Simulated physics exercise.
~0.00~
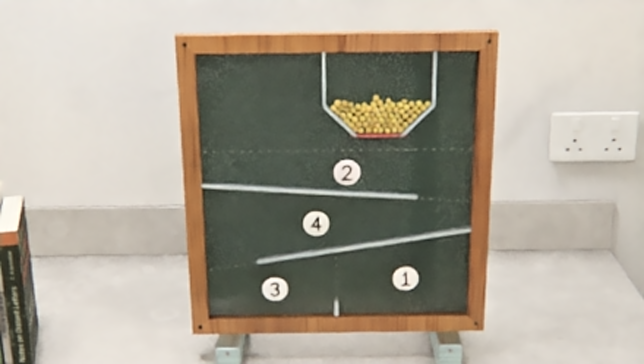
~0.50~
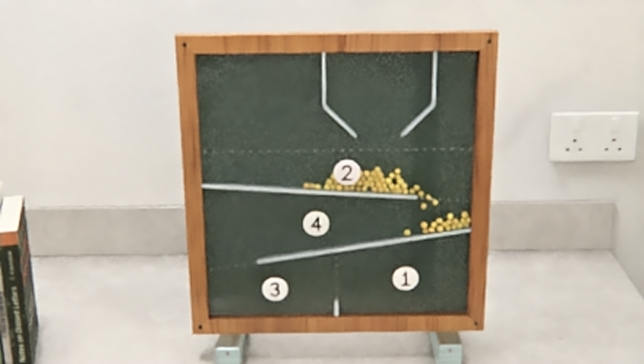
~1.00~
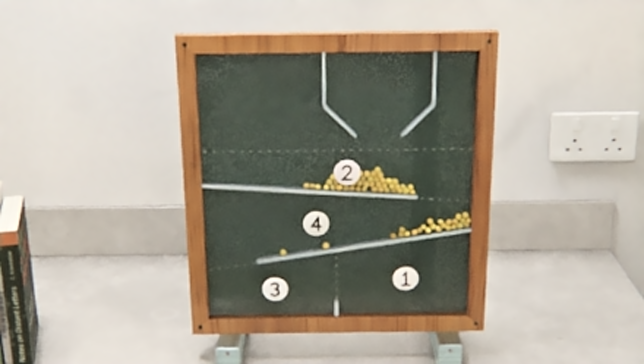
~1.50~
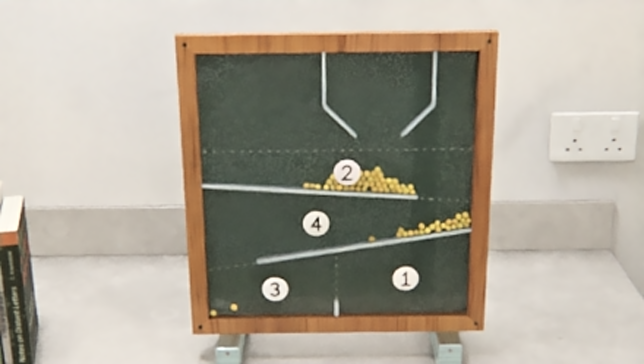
To begin with, a mass of small yellow chickpeas sits in a hopper at the top of an upright, wood-framed case with a dark green back. Once the hopper is open, they drop onto the upper sloping ledge, and some spill off its right end onto the lower ledge. A large heap stays on the upper ledge while others gather at the right of the lower one. A couple of stragglers move left down the lower slope. Finally, two lie on the floor at the far left, with the rest still piled on the two ledges.
